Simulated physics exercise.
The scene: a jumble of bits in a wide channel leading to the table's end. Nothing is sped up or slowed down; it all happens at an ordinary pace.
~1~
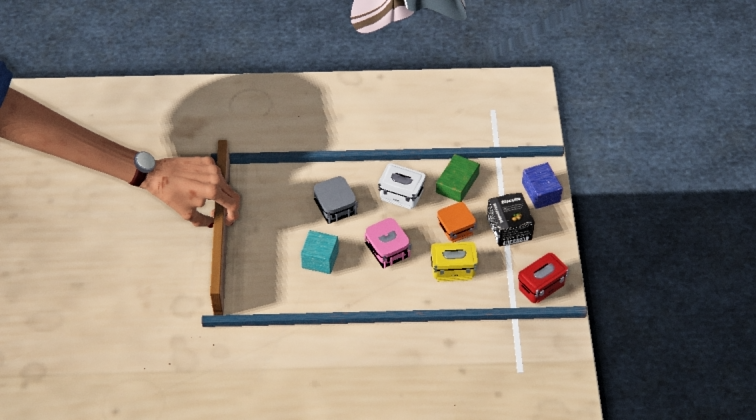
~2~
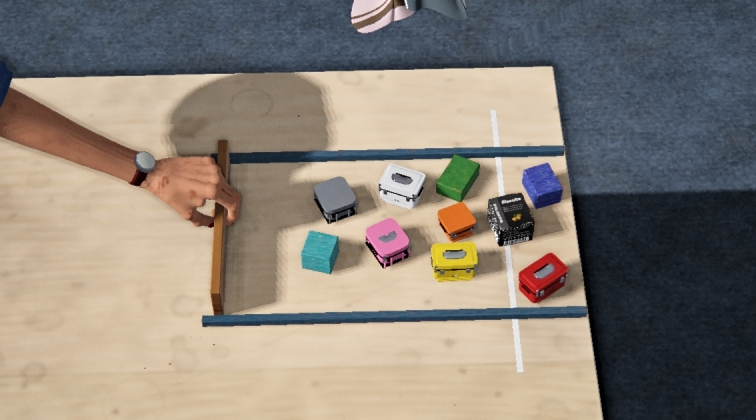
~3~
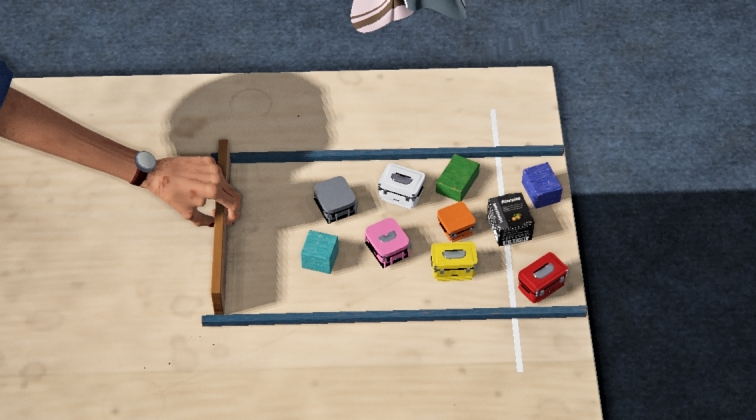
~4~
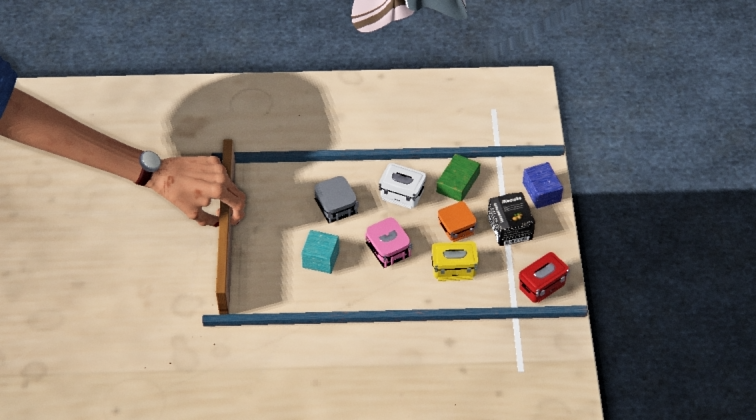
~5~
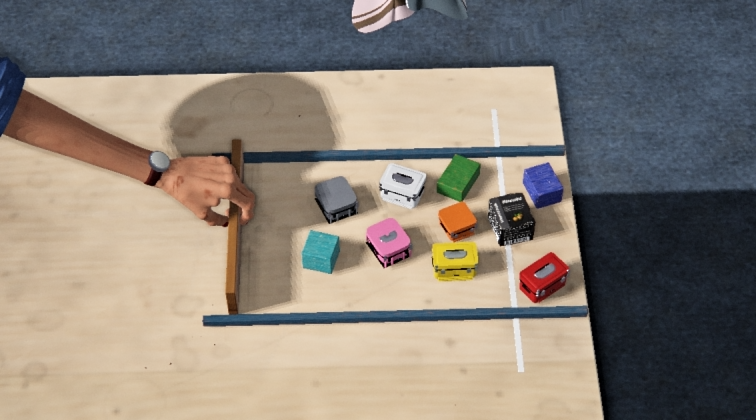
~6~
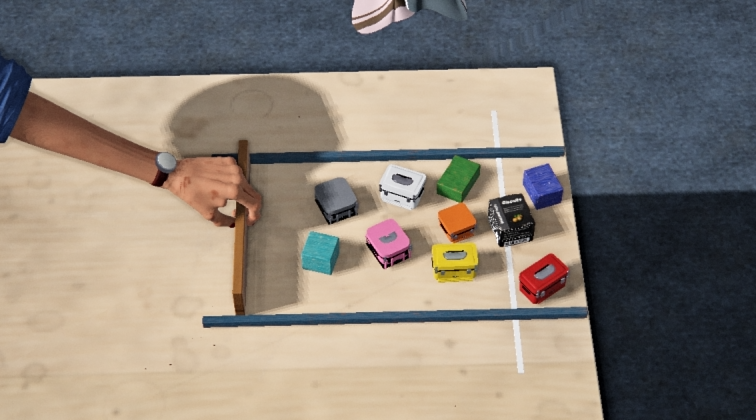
A hand slides a wooden board slightly right toward colourful blocks and cases that stay still.
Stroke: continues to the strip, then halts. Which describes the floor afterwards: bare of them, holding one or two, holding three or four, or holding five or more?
Honestly, the push sends three or four of them over the end.
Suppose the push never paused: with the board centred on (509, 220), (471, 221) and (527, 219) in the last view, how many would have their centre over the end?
3; 1; 4.
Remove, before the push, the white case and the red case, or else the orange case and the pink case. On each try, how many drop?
Tally of falls: 1 for the first try, 2 for the second.
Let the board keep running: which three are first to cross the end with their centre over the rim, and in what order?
Those would be the blue block, the black box and the green block, in that order.
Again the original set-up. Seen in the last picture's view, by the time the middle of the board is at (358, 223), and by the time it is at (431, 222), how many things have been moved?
It comes to 4 for the first spot, 9 for the other.
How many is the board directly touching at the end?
Well, it touches 3.
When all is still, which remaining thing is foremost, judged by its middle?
The answer: The orange case.
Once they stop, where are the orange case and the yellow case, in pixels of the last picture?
(557, 198), and the other (527, 279).
Soon after, none off yet; blue block at rest near (543, 186); red case at rest near (543, 280); black box at rest near (511, 220).
After that, none off yet; blue block moving near (547, 184); red case at rest near (543, 280); black box displaced a little near (534, 217).
In the end, the number that fall off is three or four; gone, green block, black box and blue block.
